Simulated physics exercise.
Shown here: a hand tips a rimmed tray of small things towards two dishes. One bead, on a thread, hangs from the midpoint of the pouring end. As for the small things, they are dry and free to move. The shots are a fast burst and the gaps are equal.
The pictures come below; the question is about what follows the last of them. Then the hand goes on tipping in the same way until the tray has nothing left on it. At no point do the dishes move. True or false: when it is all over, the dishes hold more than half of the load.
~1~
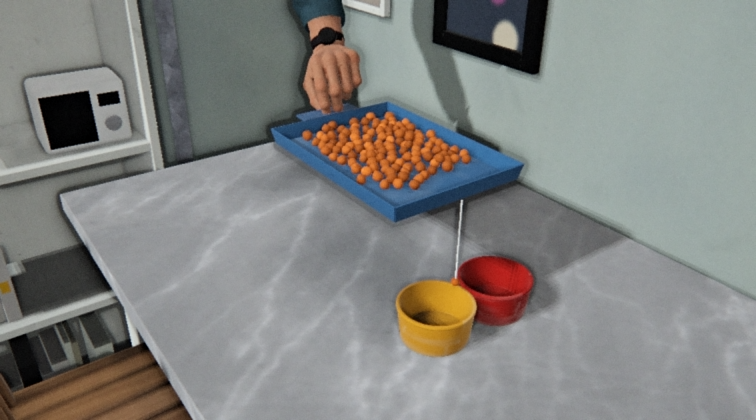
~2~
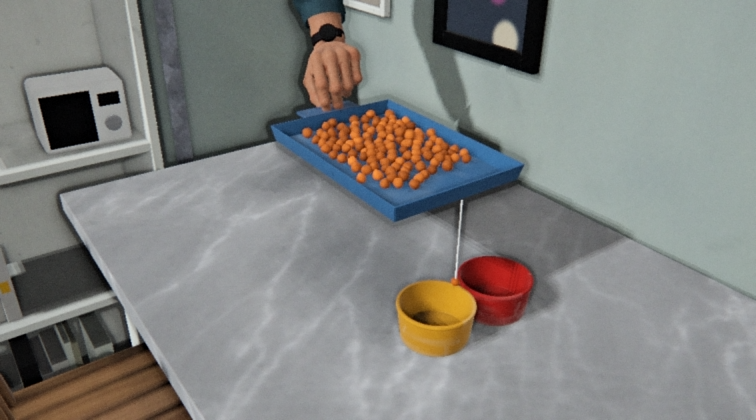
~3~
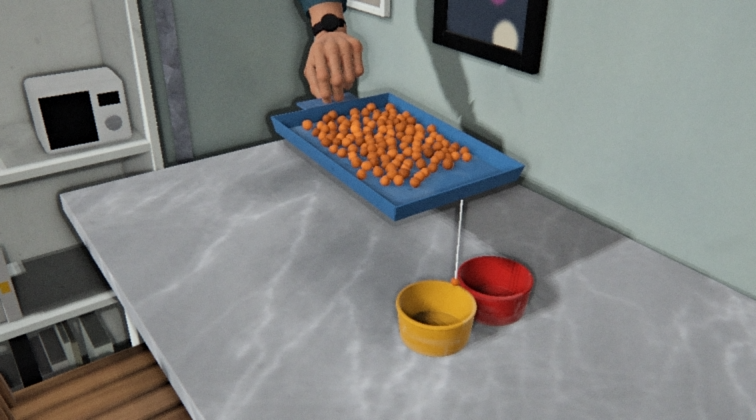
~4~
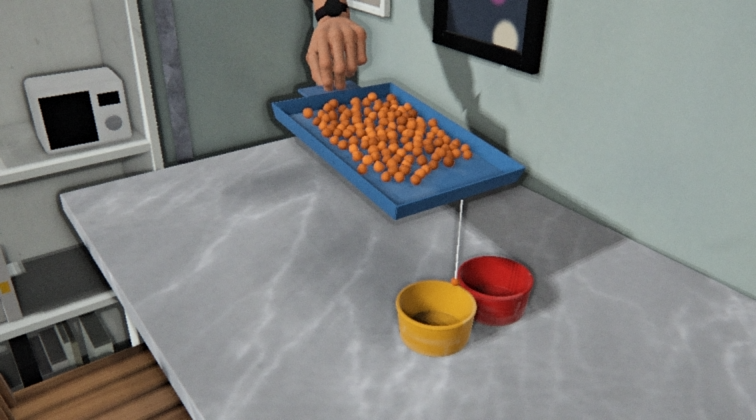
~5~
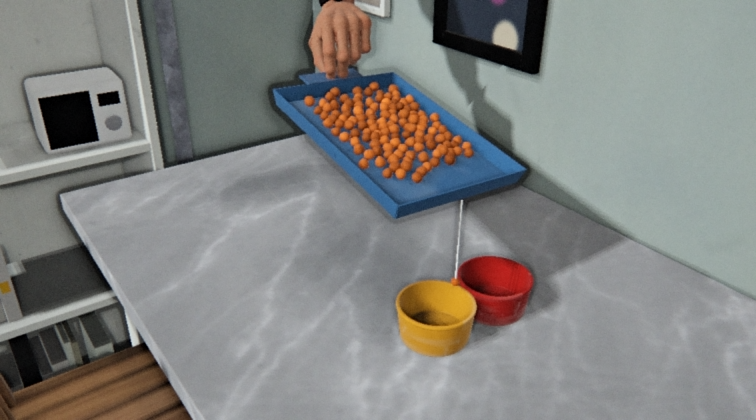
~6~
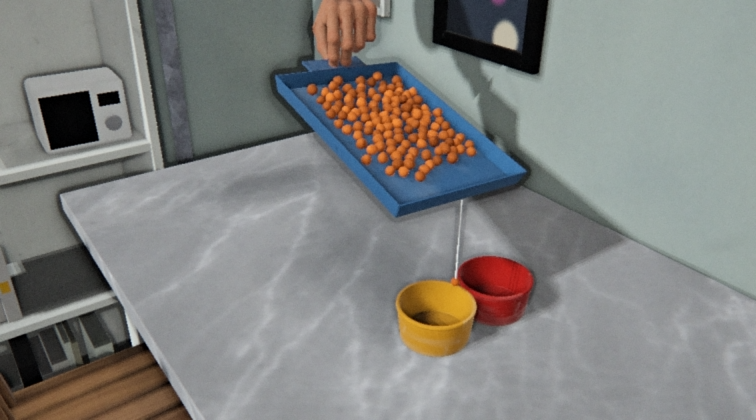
False.
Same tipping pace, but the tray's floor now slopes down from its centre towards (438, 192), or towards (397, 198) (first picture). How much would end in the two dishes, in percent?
For the first aim it is 10 in a hundred, for the second 20 in a hundred.
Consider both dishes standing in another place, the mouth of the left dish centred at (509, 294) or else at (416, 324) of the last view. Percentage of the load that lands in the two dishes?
60 %, then 20 %.
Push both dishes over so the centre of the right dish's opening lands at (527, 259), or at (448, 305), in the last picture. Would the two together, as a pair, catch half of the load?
Short of half, then Short of half.
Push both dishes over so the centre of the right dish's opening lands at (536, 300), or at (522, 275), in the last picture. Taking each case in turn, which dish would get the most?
At place one the right of the pair; at place two the right of the pair.
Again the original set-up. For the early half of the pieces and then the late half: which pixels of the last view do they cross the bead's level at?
Around (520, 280), followed by around (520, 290).
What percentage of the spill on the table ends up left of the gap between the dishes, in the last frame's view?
About 10 per cent.
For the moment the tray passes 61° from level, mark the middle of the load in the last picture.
The middle of the load sits near (473, 150).
Soon, tray tipped steeply; nearly all on the tray; a stray few outside both; a stray few in the air.
A while on, tray tipped past a quarter turn; about half on the tray; a small part in the right dish; a small part outside both; about a third in the air.
Towards the end, tray tipped past a quarter turn; about a quarter in the right dish; most outside both.
Finally, tray tipped past a quarter turn; none in the left dish; about a quarter in the right dish; most outside both.
